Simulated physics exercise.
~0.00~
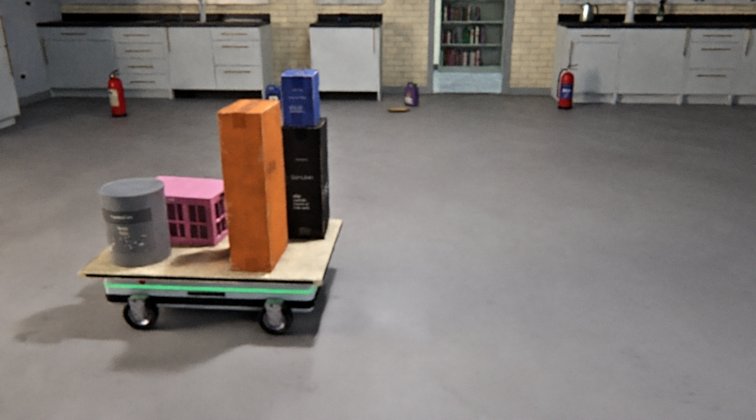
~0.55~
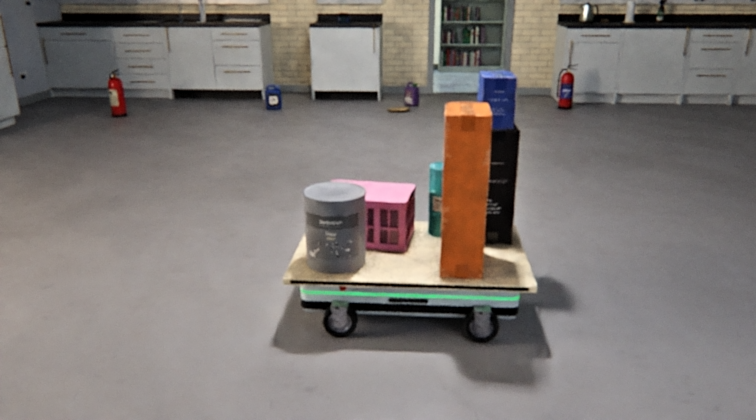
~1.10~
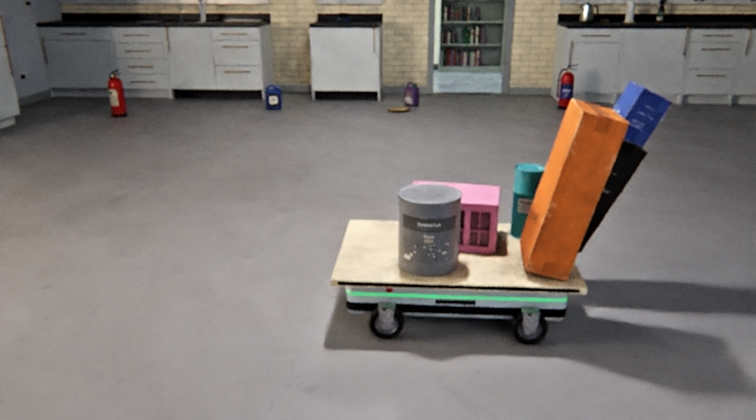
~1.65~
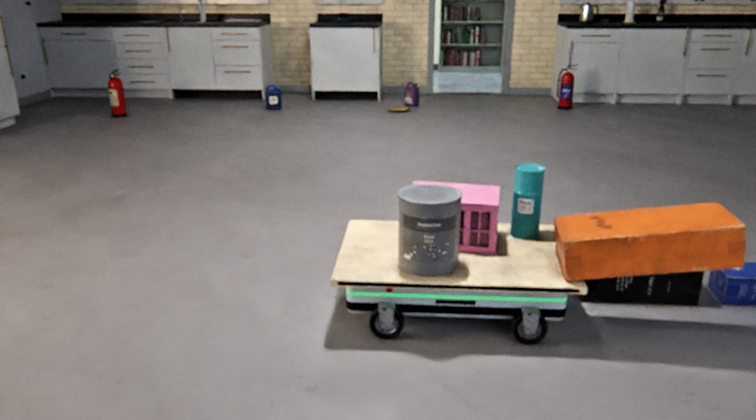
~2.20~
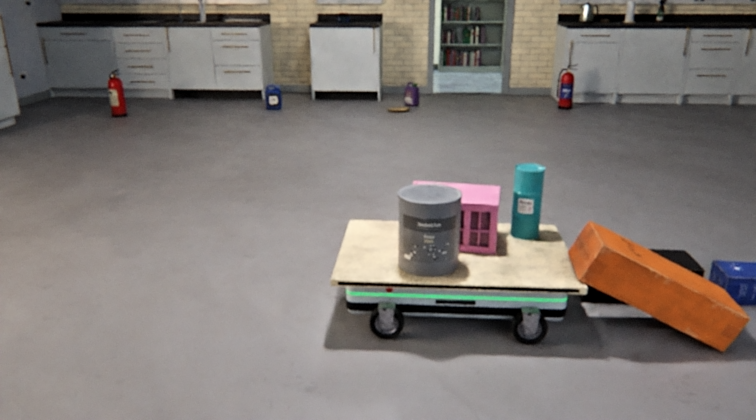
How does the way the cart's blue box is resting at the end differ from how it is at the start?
At the start the blue box stands upright on top of the black box on the cart. At the end it lies on its side on the floor to the right of the cart.
